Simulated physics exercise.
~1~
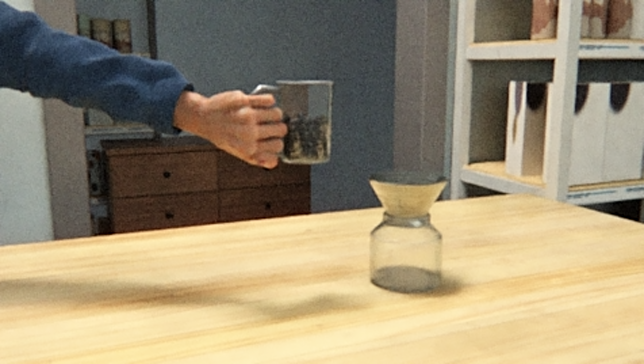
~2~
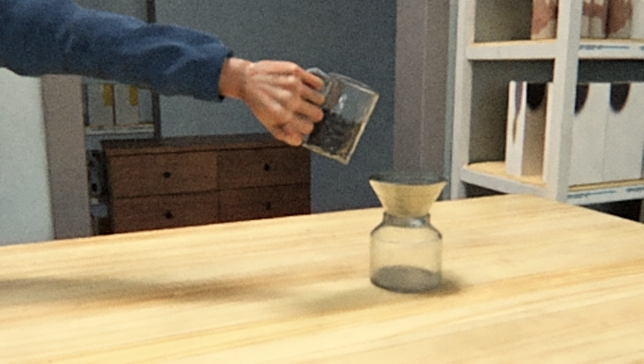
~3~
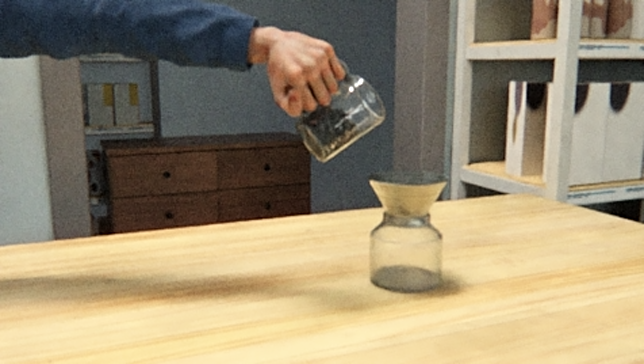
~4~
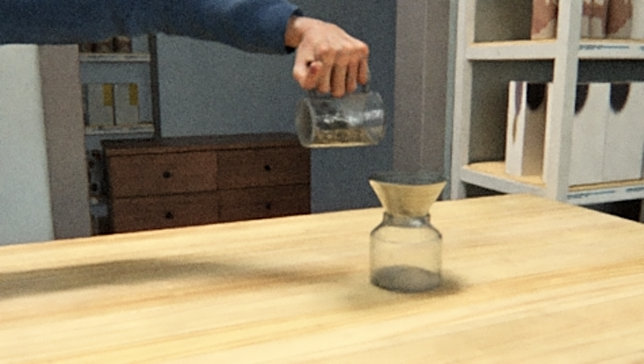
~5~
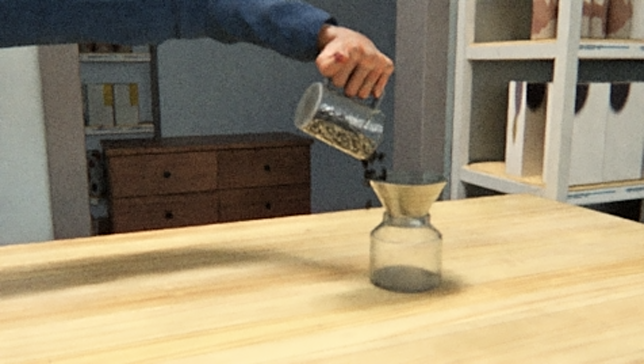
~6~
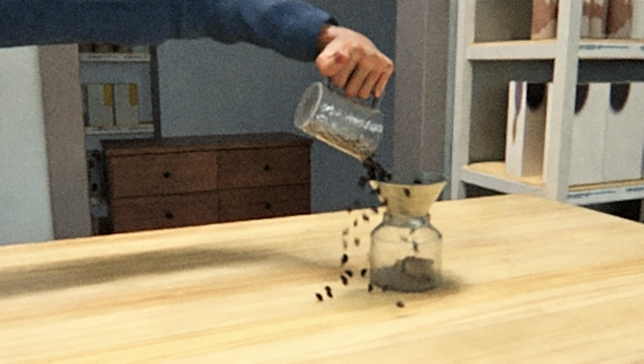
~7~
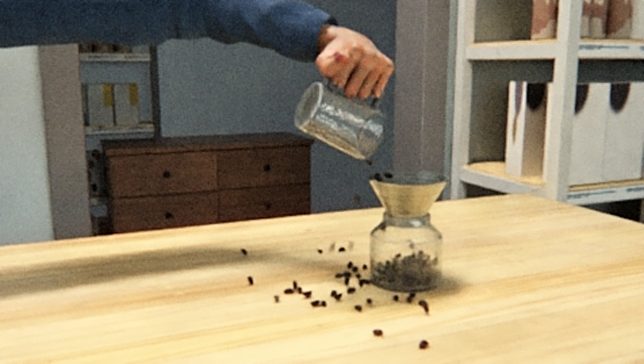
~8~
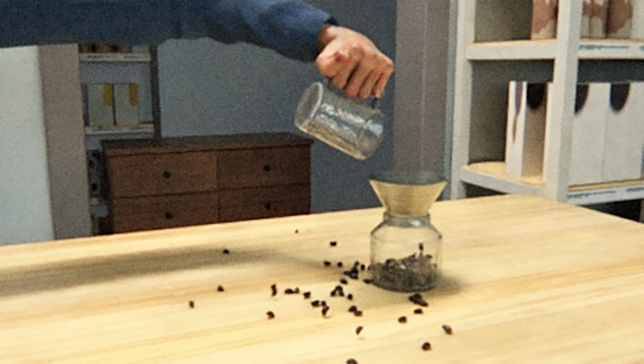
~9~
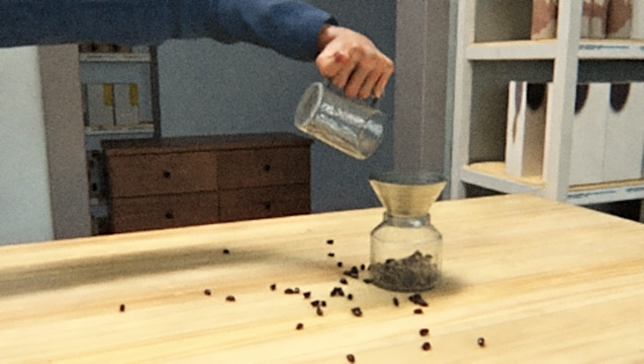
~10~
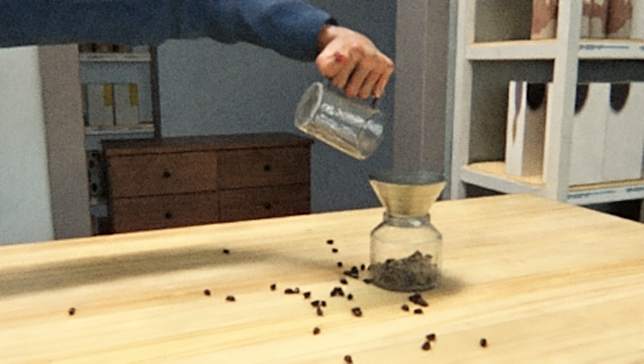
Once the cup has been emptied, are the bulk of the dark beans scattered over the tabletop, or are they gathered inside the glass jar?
The bulk of them are gathered inside the glass jar. A smaller share lies scattered on the table, and hardly any stay in the cup or funnel.
In the video, a hand in a blue sleeve brings a clear cup of dark beans over a wooden table and tips it above a funnel set on a glass jar. Most of the beans drop into the jar, while others scatter across the tabletop, leaving the cup empty.
